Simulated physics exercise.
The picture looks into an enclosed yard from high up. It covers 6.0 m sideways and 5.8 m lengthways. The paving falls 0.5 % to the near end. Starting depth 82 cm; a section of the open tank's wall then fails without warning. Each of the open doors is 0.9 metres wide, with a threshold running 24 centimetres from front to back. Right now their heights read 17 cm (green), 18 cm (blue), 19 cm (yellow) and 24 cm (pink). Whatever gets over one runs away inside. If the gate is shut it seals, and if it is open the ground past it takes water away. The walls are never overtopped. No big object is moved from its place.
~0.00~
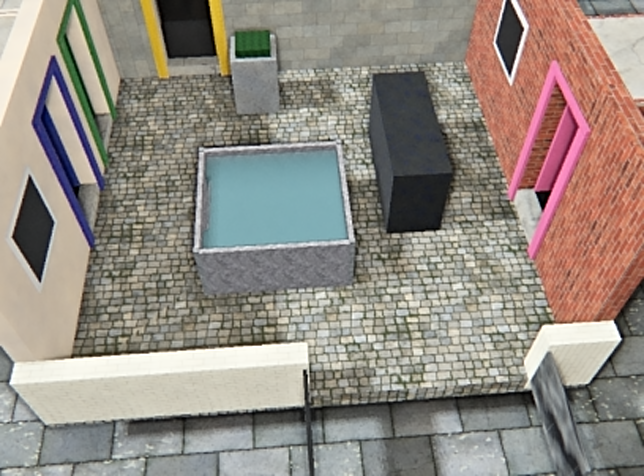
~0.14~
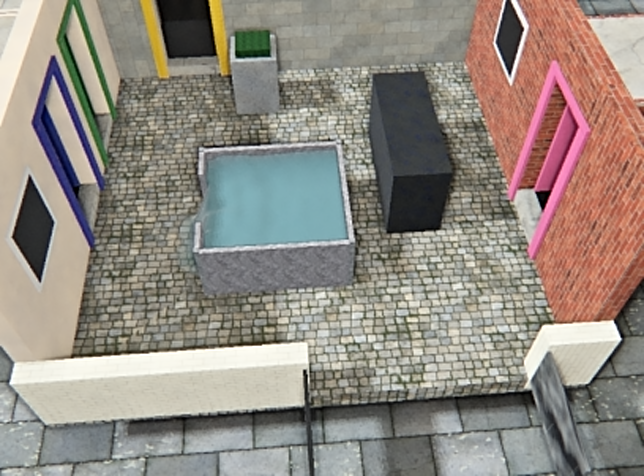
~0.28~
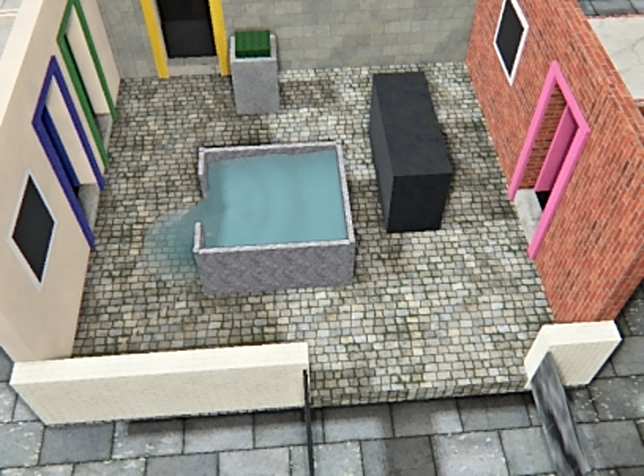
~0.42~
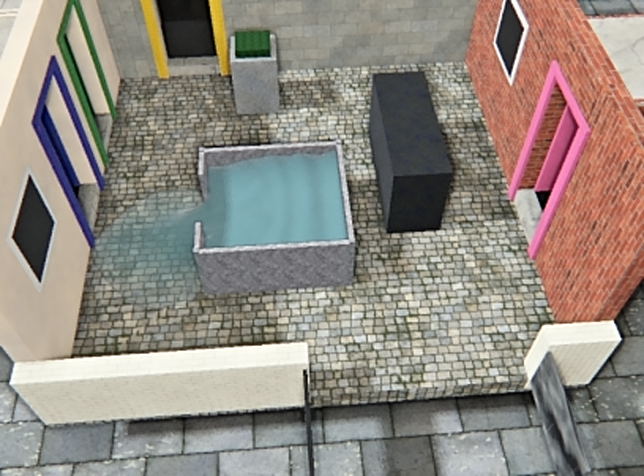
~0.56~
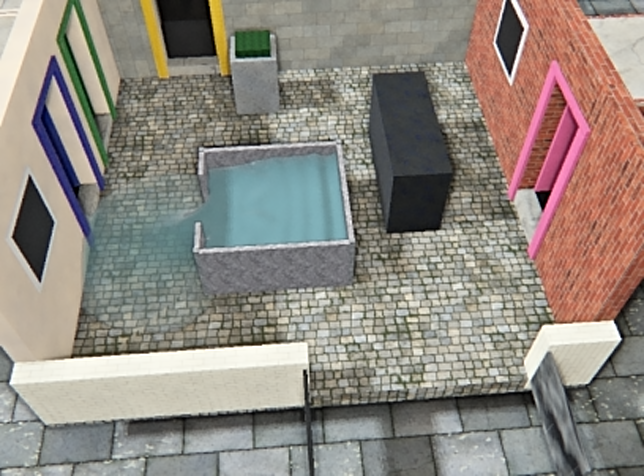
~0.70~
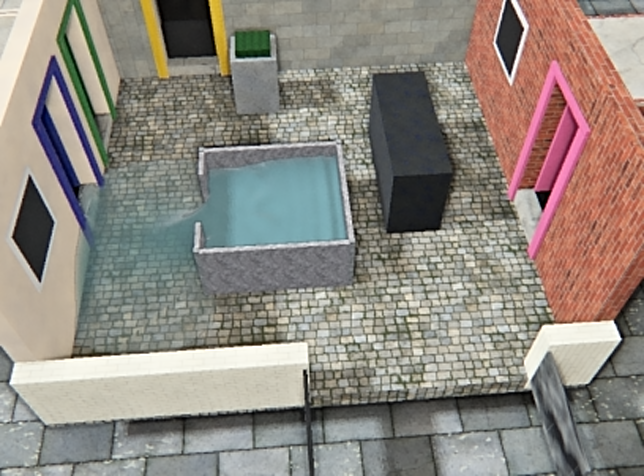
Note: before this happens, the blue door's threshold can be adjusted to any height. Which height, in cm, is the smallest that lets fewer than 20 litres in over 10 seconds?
The smallest is roughly 35 cm.
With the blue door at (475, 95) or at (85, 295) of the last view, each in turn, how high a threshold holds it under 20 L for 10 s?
You'd want about 7.0 cm there first, then about 33 cm.
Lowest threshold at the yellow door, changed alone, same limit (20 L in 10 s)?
At the yellow door you'd want roughly 11.5 cm.
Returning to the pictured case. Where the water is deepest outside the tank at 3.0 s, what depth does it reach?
It gets to close to 29 centimetres there.
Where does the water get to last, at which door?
Door: Pink.
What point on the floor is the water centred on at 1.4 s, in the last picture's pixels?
Centre of the water: Approx. (221, 242) px.
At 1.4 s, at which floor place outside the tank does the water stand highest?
(66, 394).
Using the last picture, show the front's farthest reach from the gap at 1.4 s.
The farthest wet point sits near (119, 93) in the last view.
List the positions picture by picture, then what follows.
In the first frame, the open tank at (273, 197) is whole and still, 82 cm deep; the blue door at (75, 165) is dry.
In the second frame, the gap is at (209, 228), the front 0.4 m out at (183, 262); the back of the open tank holds 82 cm.
In the third frame, water pours out at (209, 229) and has run 0.9 m, to (148, 254); about 12 cm deep outside, 82 cm at the back.
In the fourth frame, water pours out at (209, 229) and has run 1.5 m, to (99, 257); about 8 cm deep outside, 77 cm at the back.
In the fifth frame, the front is at (81, 229), 1.8 m from the gap at (209, 229); 3.5 m2 of floor is wet, 69 cm left at the back.
In the sixth frame, water pours out at (209, 229) and has run 1.9 m, to (76, 335); about 6 cm deep outside, 70 cm at the back; water is at the blue door at (75, 165).
After 1.4 s water covers 20 % of the floor, deepest (52 cm) near (66, 394); 37 cm at the blue door, 55 litres in over its 18 cm threshold.
After 3.0 s water covers 50 % of the floor, deepest (29 cm) near (68, 380); 24 cm at the blue door, 161 litres in over its 18 cm threshold.
After 10.0 s water covers 100 % of the floor, deepest (12 cm) near (524, 240); 8 cm at the blue door, 180 litres in over its 18 cm threshold.
At the blue door as built, the water arrived by 0.6 s and peaked near 38 cm at 1.6 s.
With a threshold of 30 cm, 49 litres would have come in within the 10 s; with 40.5 cm, 5 litres. So under 20 litres takes about 35 cm.
